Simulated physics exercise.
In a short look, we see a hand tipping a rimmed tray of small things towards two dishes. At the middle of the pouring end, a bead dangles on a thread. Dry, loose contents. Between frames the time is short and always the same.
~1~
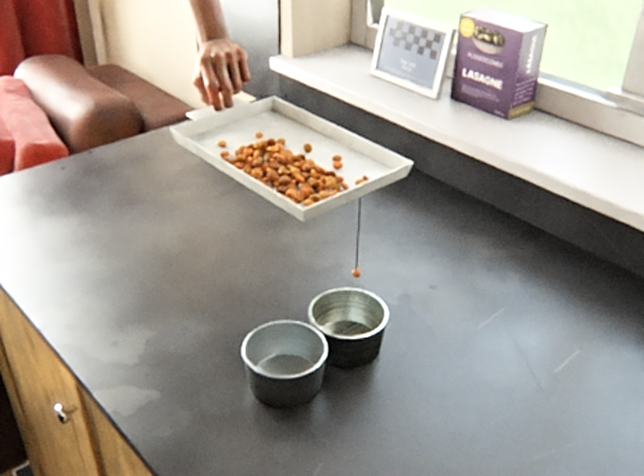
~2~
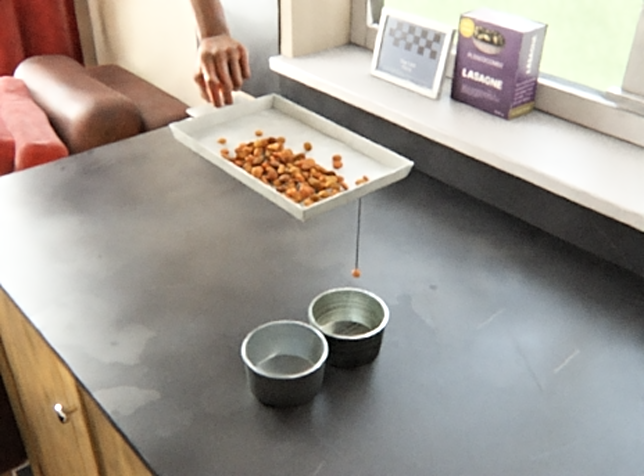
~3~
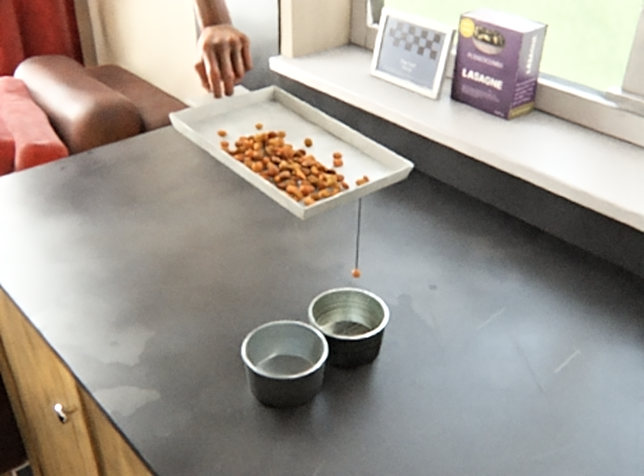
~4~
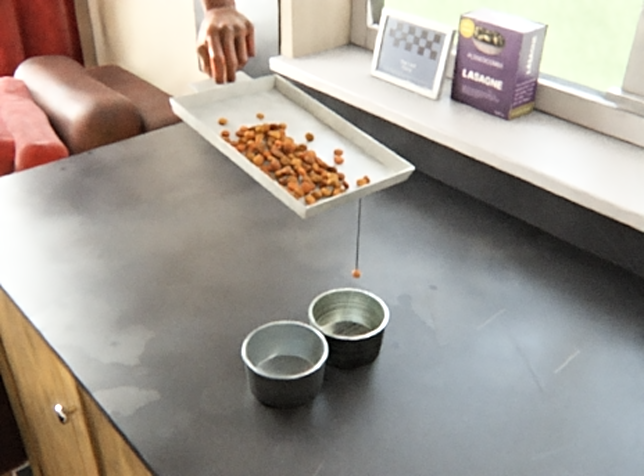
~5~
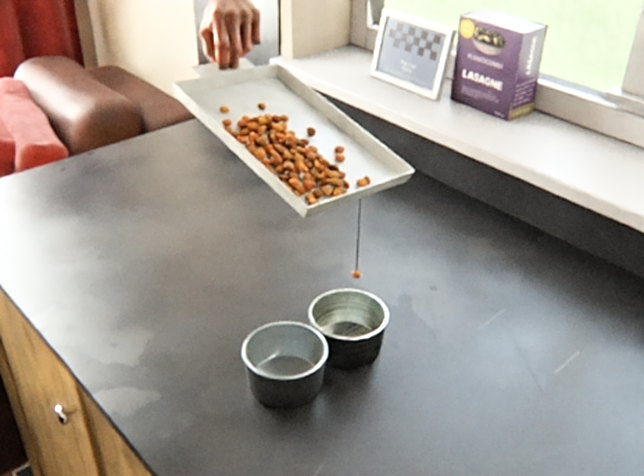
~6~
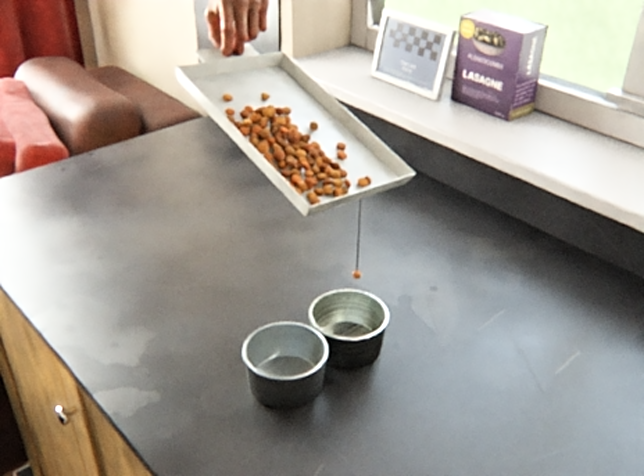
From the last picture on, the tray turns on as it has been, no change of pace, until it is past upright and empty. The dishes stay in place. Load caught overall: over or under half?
The load mostly goes elsewhere.
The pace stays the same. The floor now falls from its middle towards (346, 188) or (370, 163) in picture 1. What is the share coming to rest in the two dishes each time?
Respectively close to 40 and 0 in a hundred.
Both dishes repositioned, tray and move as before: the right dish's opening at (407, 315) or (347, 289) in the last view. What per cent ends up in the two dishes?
Trial 1 near 20 percent, trial 2 near 0 percent.
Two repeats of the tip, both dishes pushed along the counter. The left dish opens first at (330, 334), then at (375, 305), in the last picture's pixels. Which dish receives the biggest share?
Placement one: The right-positioned dish. Placement two: The right-positioned dish.
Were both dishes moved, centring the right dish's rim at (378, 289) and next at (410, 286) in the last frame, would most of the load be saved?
Taking them in turn, it's short of half and then beyond half.
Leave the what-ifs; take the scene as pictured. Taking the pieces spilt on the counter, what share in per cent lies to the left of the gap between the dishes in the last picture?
Some 0 per cent.
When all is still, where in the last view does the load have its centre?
Close to (415, 309), more or less.
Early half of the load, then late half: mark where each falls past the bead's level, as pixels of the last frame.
First part (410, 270), rest (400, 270).
Just after the last frame, tray tipped steeply; almost all on the tray; just a few in the air.
A moment on, tray tipped right over; roughly a third on the tray; just a few in the right dish; roughly half outside both; about a tenth in the air.
Further on, tray tipped past a quarter turn; about a tenth in the right dish; almost all outside both.
When it is over, tray tipped past a quarter turn; not one in the left dish; about a tenth in the right dish; almost all outside both.
